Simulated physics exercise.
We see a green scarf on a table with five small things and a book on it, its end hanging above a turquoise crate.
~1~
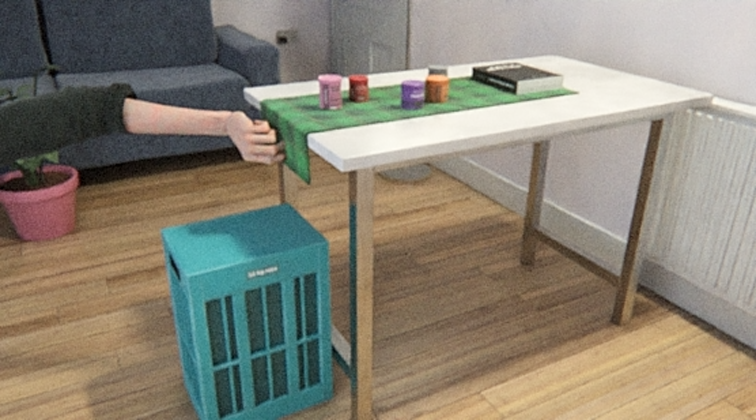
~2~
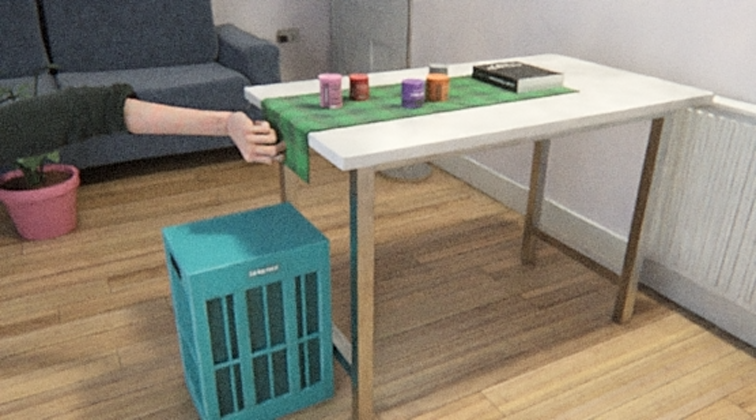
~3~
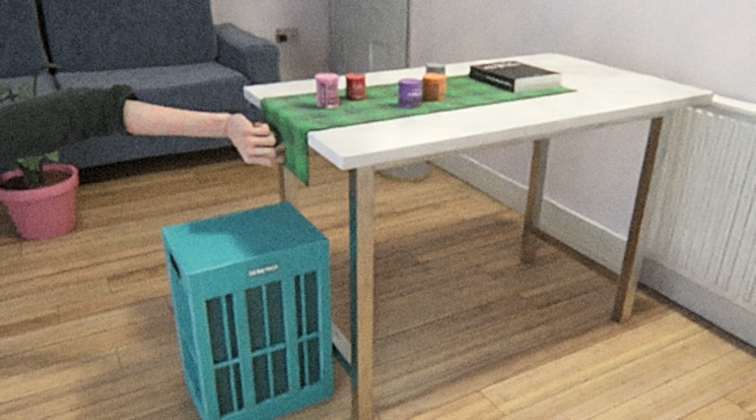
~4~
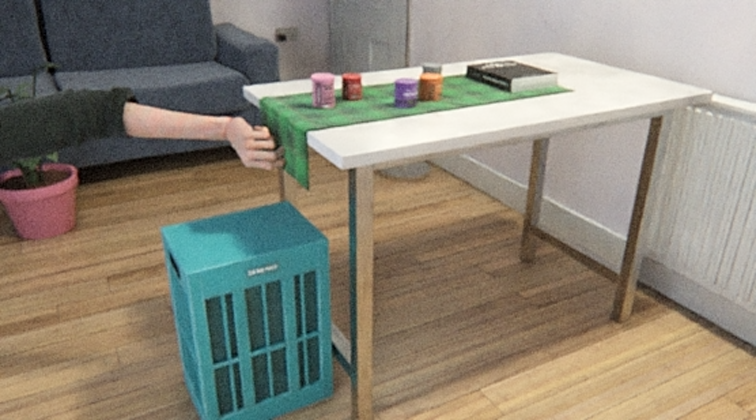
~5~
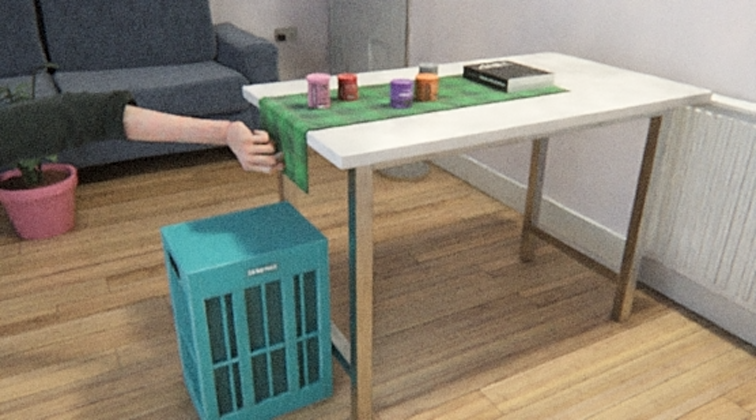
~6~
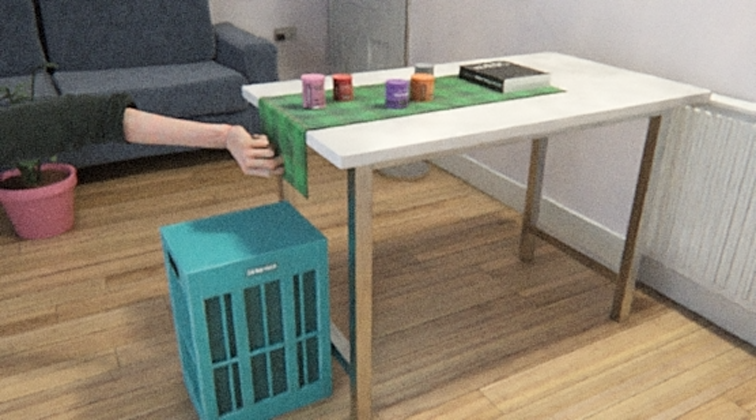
A hand at the left gripped the end of a green scarf on a white table and drew it slowly down, and the small pots and the book on it shifted slightly left.
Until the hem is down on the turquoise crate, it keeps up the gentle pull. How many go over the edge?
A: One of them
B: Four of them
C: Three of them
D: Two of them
One of them (A).
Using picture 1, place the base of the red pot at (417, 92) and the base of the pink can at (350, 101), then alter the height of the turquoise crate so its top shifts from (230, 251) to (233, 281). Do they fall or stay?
Red pot: Safe; pink can: Lost.
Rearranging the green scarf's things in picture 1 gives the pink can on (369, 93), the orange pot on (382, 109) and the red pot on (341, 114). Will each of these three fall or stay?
My call: The pink can hangs on; the orange pot hangs on; the red pot takes a tumble.
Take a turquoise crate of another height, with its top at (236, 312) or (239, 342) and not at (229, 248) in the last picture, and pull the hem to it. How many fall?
That would make 3 and 4.
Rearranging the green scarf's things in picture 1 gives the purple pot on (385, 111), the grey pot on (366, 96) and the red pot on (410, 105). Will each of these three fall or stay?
The purple pot stays put; the grey pot stays put; and the red pot stays put.
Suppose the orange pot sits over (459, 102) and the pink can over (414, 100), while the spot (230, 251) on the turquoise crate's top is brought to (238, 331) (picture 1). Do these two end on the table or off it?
The orange pot does not fall; the pink can comes down.
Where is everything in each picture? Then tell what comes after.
The first frame shows hem (310, 185); pink can (330, 78); red pot (358, 78); purple pot (413, 82); orange pot (437, 78); grey pot (438, 67); top of the crate (230, 251).
The second frame shows hem (309, 185); pink can (331, 76).
The third frame shows hem (309, 187); red pot (355, 76).
The fourth frame shows hem (308, 190); purple pot (406, 80); top of the crate (230, 249).
The fifth frame shows hem (308, 194); orange pot (427, 76).
The sixth frame shows hem (308, 199); pink can (313, 77); red pot (342, 76); purple pot (397, 81); orange pot (422, 76); grey pot (424, 65).
Soon after, hem near (284, 202); all still up.
Then, hem on the crate; pink can gone.
At rest, hem on the crate; pink can gone. Over the edge go one.
